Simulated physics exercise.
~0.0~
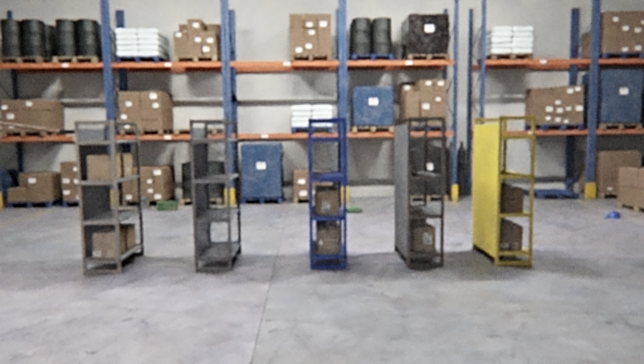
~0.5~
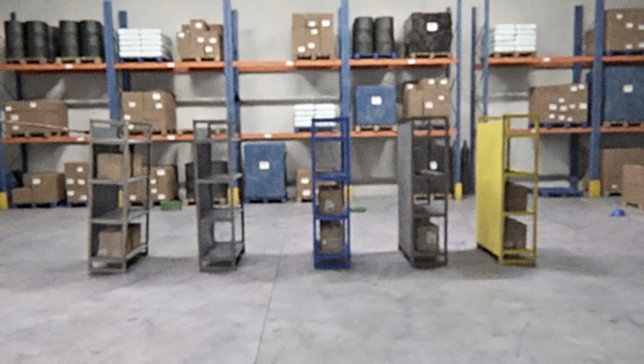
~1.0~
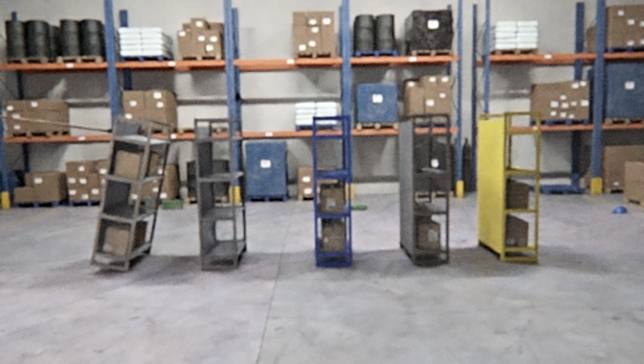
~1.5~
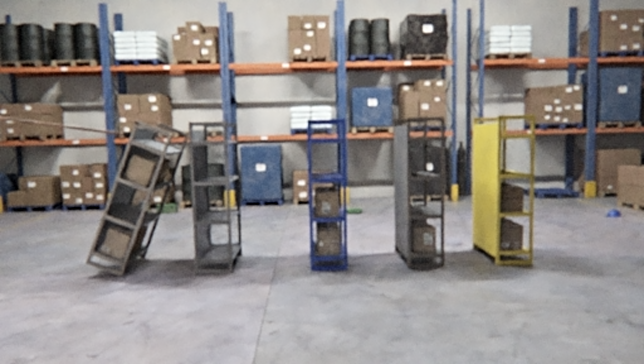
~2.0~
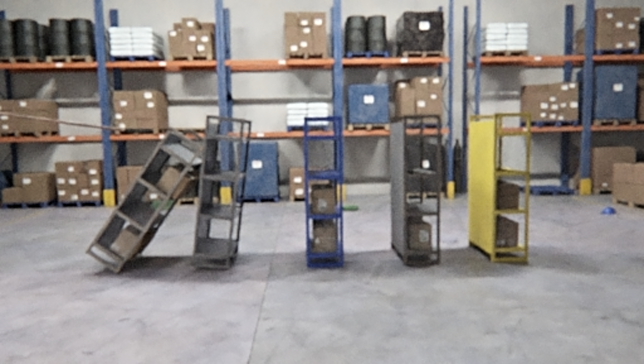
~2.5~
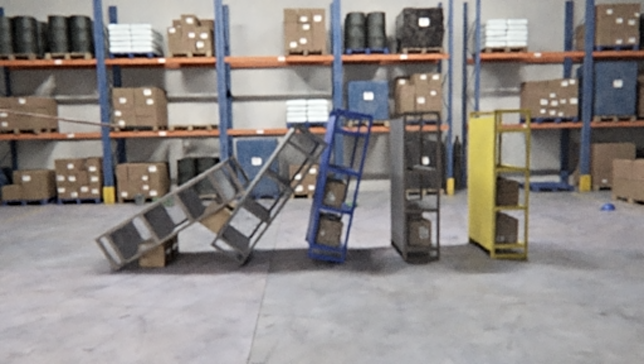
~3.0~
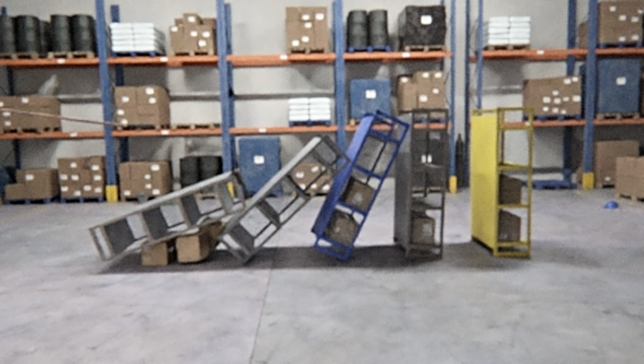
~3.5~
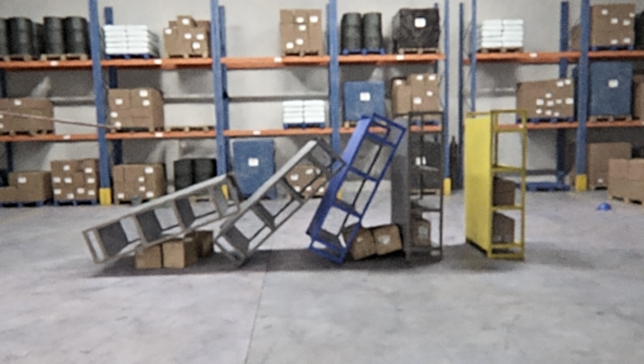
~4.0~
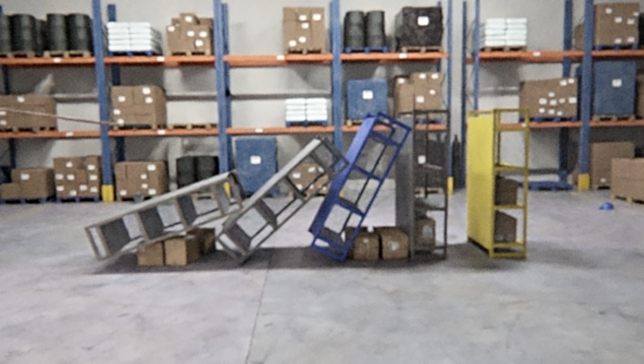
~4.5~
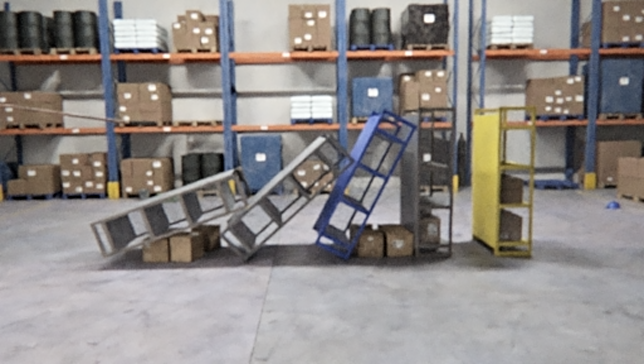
Five shelving bays in a warehouse, the left one toppling rightward, leaning two more over and spilling cartons, the last two standing.
